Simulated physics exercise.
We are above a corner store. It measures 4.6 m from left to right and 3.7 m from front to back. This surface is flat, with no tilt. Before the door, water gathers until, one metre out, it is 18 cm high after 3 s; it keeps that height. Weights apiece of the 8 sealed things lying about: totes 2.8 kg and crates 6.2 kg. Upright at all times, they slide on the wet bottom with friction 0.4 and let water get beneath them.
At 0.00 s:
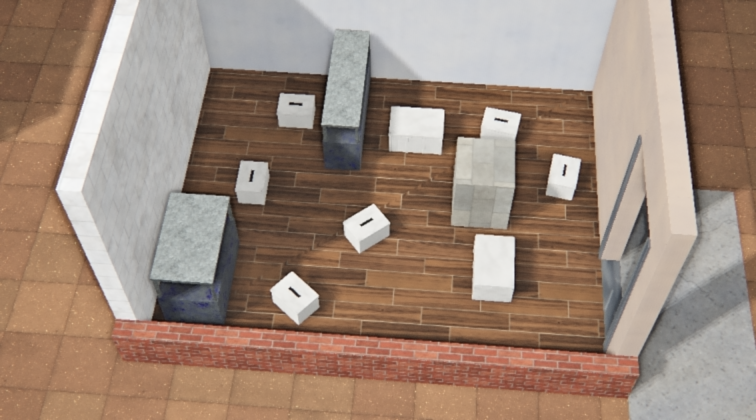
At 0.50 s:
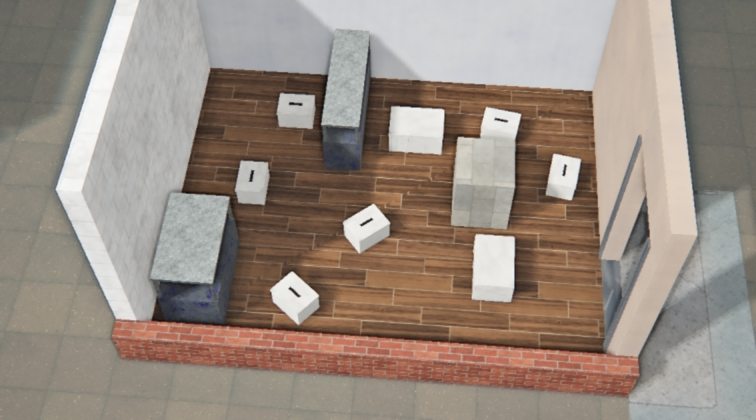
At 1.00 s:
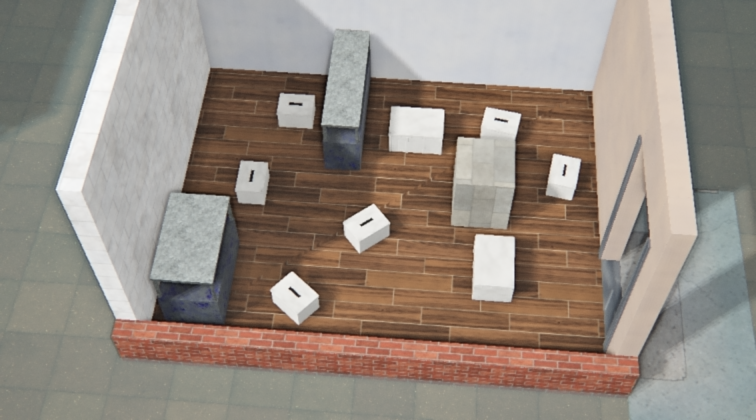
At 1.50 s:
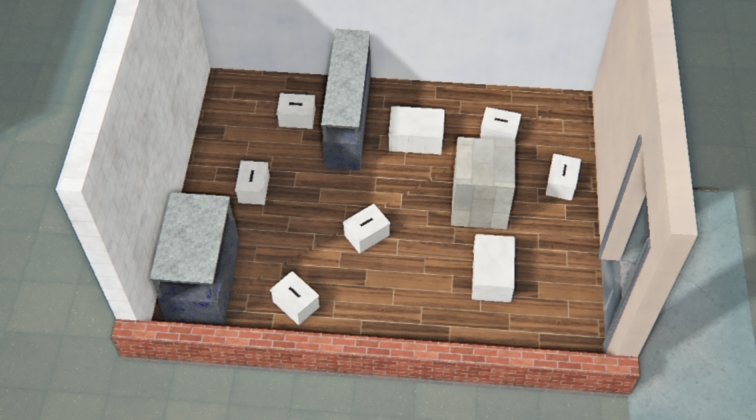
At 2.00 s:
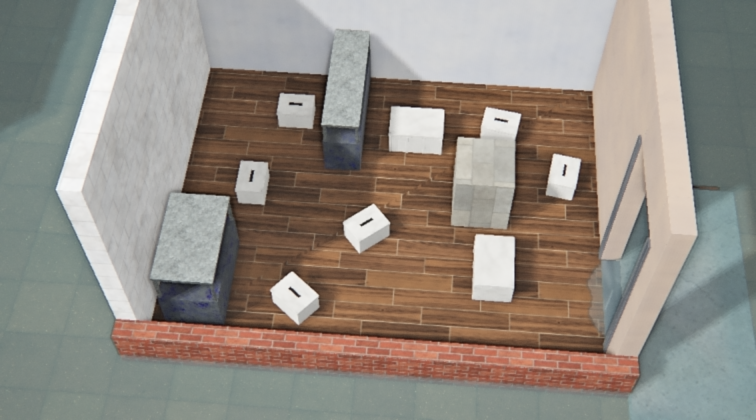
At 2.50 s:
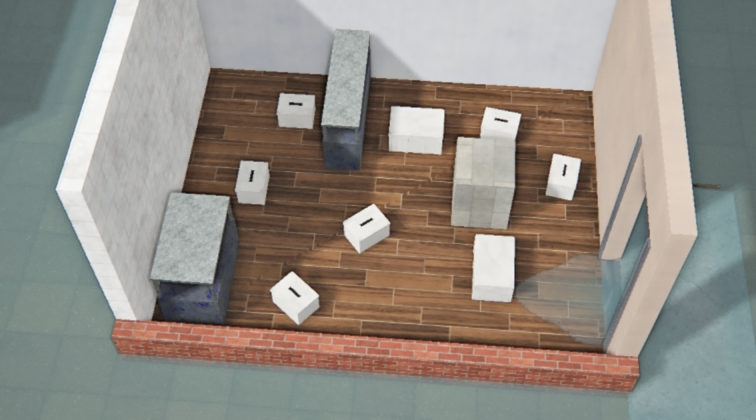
At first, the ground around a small open-topped store is brown and tiled, with white boxes and grey units standing on its wooden floor. The ground then turns grey and gradually blue-green, and finally a thin, pale fan of water spreads in through the right-hand doorway, while the boxes stay still.
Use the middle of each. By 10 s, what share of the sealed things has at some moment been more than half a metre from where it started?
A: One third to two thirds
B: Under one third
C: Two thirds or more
Option A: One third to two thirds.
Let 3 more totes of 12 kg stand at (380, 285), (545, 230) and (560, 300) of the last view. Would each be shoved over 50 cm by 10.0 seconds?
Well, it goes above, below, above.
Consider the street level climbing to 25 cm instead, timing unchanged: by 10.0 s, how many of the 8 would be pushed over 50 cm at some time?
In that case the number is 6.
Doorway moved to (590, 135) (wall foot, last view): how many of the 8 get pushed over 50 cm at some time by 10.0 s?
Then 4 of them would.
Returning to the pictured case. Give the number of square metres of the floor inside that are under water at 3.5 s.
Wet area: Approx. 3.0 m2.
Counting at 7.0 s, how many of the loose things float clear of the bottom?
At that point I count 4.
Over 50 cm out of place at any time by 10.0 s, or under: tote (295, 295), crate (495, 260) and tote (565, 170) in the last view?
Result, in order: Exceeded / exceeded / stayed within.
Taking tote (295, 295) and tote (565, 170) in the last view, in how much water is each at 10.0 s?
First roughly 11 cm, second roughly 2 cm.
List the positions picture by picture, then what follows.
The first frame shows a tote at (501, 121) rests on the ground; a tote at (252, 176) rests on the ground; 0.0 m2 under water; 0 of 8 have shifted.
The second frame shows a tote at (501, 121) rests on the ground; a tote at (252, 176) rests on the ground; water covers 0.0 m2; 0 of 8 have shifted.
The third frame shows a tote at (501, 121) rests on the ground; a tote at (252, 176), on the bottom; 0.0 m2 under water; 0 of 8 have shifted.
The fourth frame shows a tote at (501, 121) rests on the ground; a tote at (252, 176), on the bottom; 0.0 m2 under water; 0 of 8 have shifted.
The fifth frame shows a tote at (501, 121) rests on the ground; a tote at (252, 176), on the bottom; water covers 0.1 m2; 0 of 8 have shifted.
The sixth frame shows a tote at (501, 121), on the bottom; a tote at (252, 176) rests on the ground; 0.6 m2 under water; 0 of 8 have shifted.
After 3.5 s 0 of 8 are over 50 cm from their spots; 0 afloat.
After 4.5 s 1 of 8 are over 50 cm from their spots; 0 afloat.
After 7.0 s 4 of 8 are over 50 cm from their spots; 4 afloat.
After 10.0 s 4 of 8 are over 50 cm from their spots, and 4 have been at some point; 6 afloat.
